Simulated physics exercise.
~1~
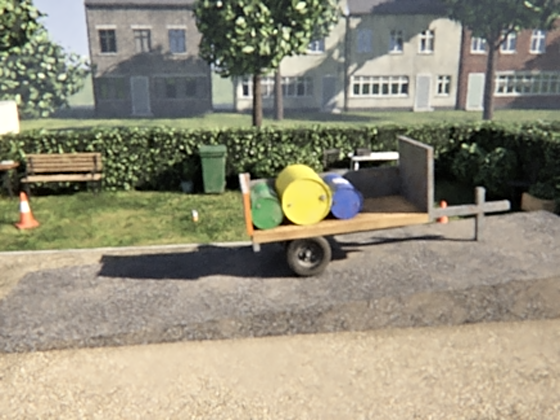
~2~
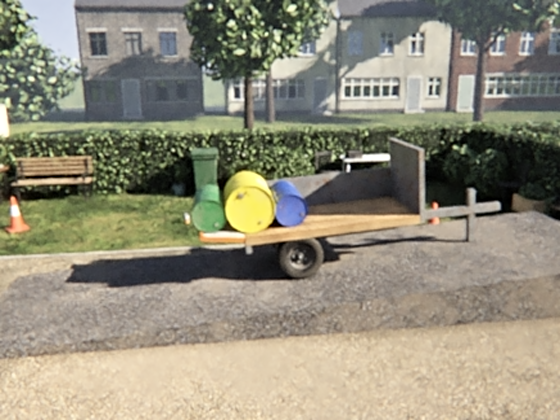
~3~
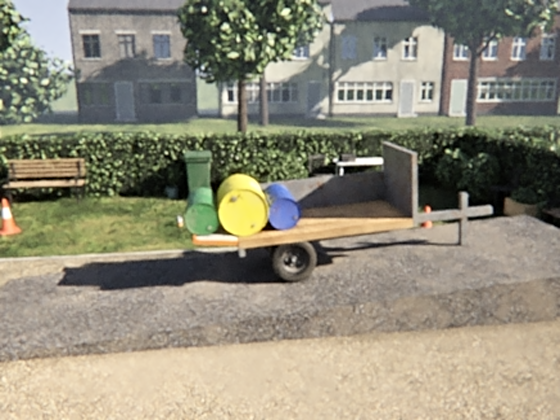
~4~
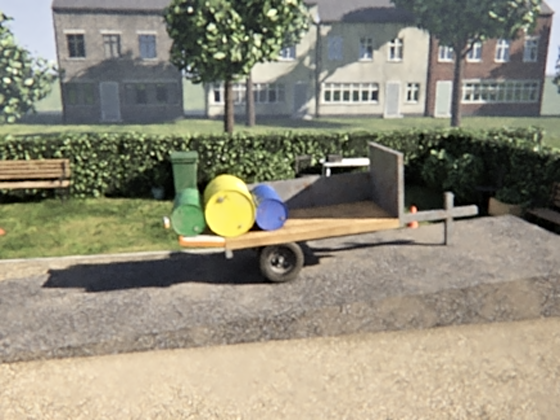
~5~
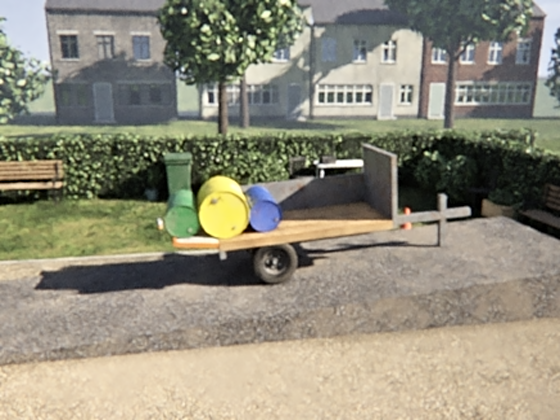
Three drums roll left as the trailer's tailgate drops, and the green one stops on it.
